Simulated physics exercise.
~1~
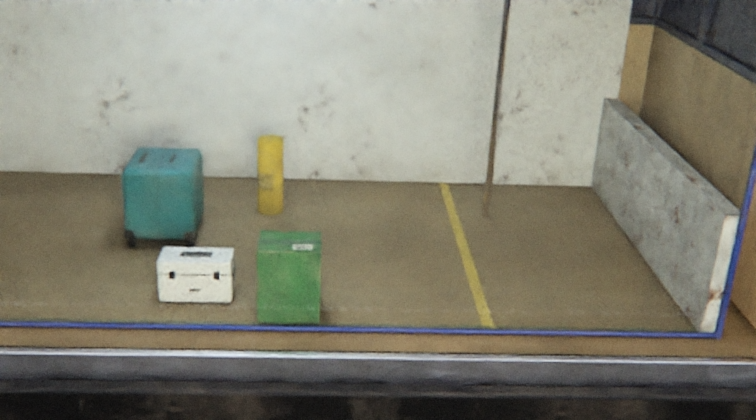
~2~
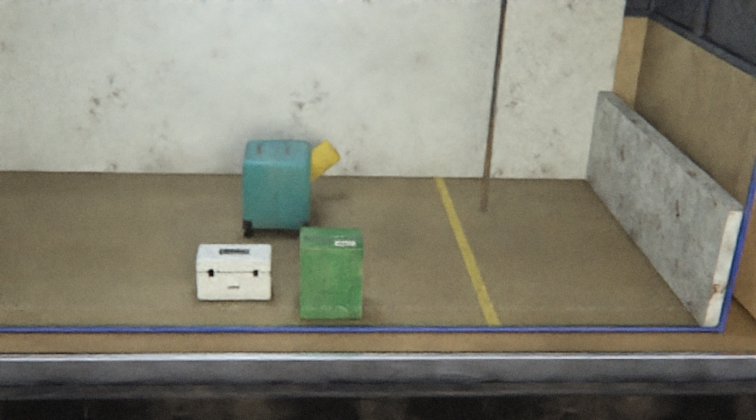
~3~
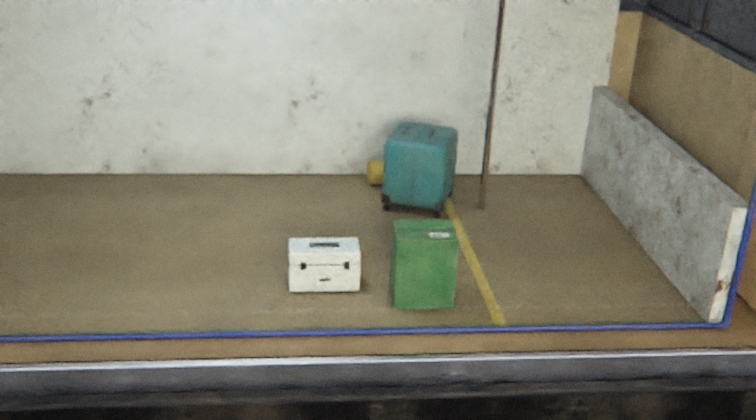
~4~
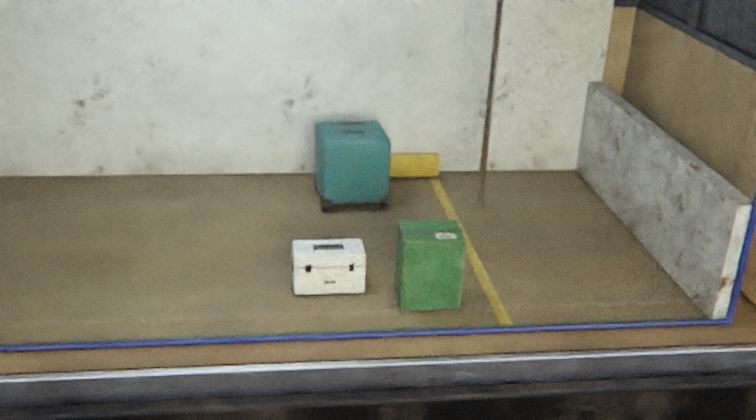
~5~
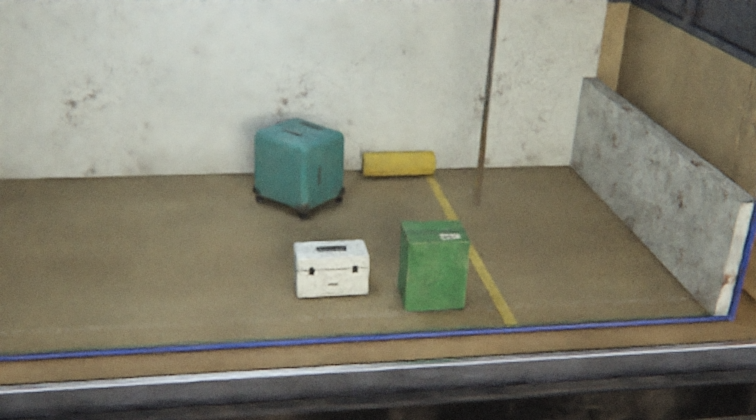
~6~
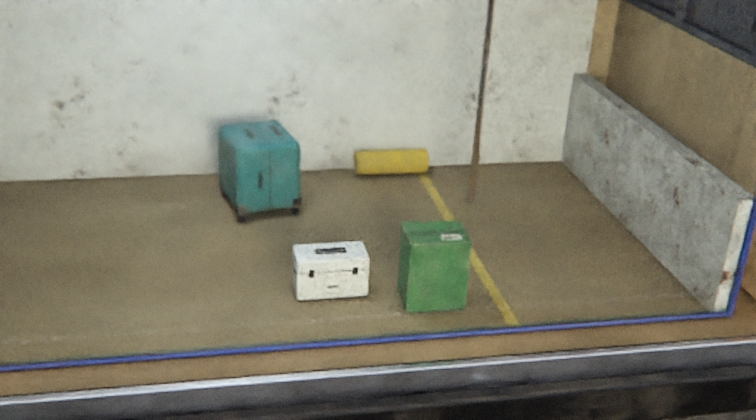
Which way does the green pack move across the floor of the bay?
The green pack slides to the right, staying upright and stopping before it reaches the yellow line.
